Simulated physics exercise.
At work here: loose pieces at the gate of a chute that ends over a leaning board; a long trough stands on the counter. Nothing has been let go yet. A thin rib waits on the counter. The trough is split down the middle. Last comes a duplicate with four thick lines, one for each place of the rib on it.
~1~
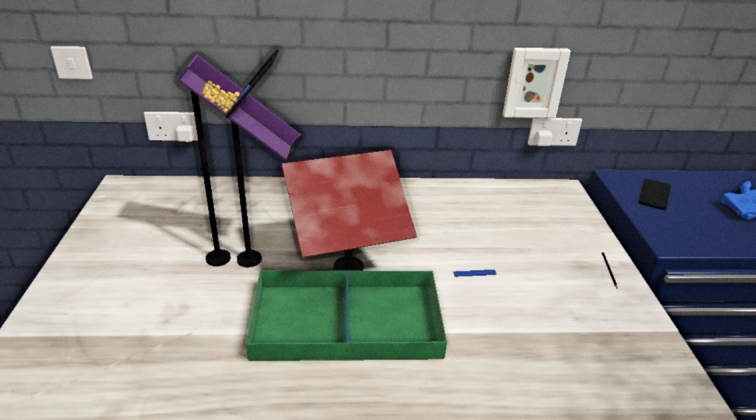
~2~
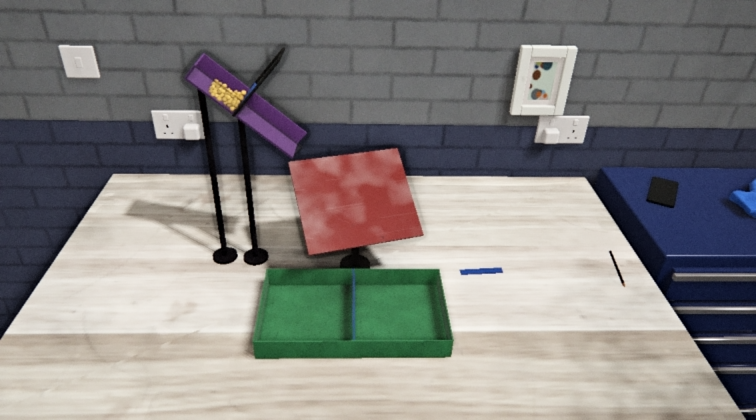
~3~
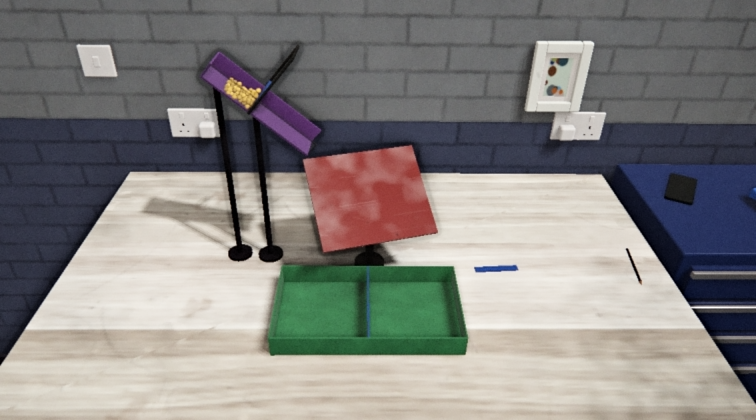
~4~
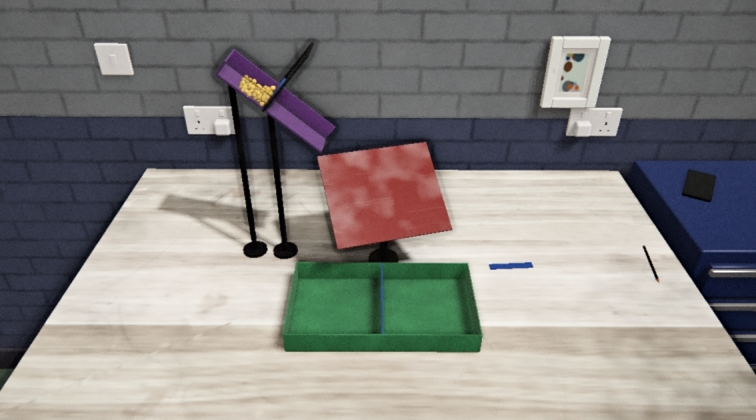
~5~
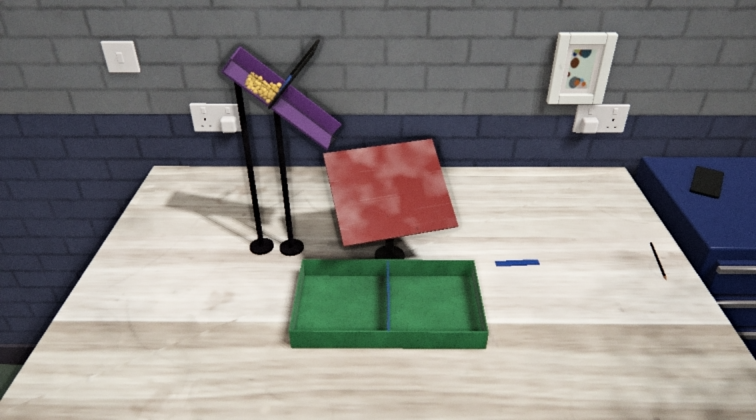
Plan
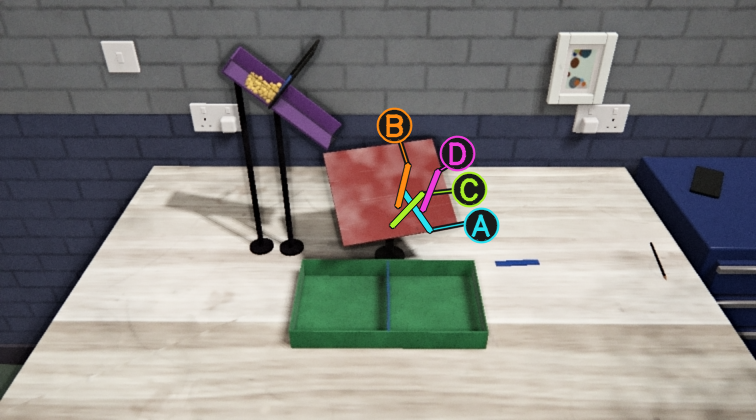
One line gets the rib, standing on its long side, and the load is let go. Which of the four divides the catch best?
It is C.
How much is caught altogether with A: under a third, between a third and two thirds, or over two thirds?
Over two thirds.
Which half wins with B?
More lands on the right.
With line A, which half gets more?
Right.
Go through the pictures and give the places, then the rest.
In the first picture, load behind the gate at (222, 96), puffed corn balls; lip of the chute at (288, 153), sloping fairly steeply.
In the second picture, middle of the board at (356, 198), tilted fairly steeply; middle of its low edge at (368, 245); of its high edge at (344, 155).
In the third picture, front corners of the trough at (268, 338) and (468, 338); front end of its middle wall at (369, 338); gate still shut at (265, 90).
In the fourth picture, middle of the load at (259, 90); lip at (324, 146).
In the fifth picture, middle of the load at (265, 87); lip at (329, 143).
On the marked copy, line A from (403, 192) to (429, 230); line B from (407, 165) to (398, 205); line C from (422, 194) to (392, 225); line D from (437, 171) to (422, 209).
With A, of what is caught, a small part in the left half, nearly all in the right.
With B, of what is caught, a small part in the left half, most in the right.
With C, of what is caught, about half in the left half, about half in the right.
With D, of what is caught, a small part in the left half, nearly all in the right.
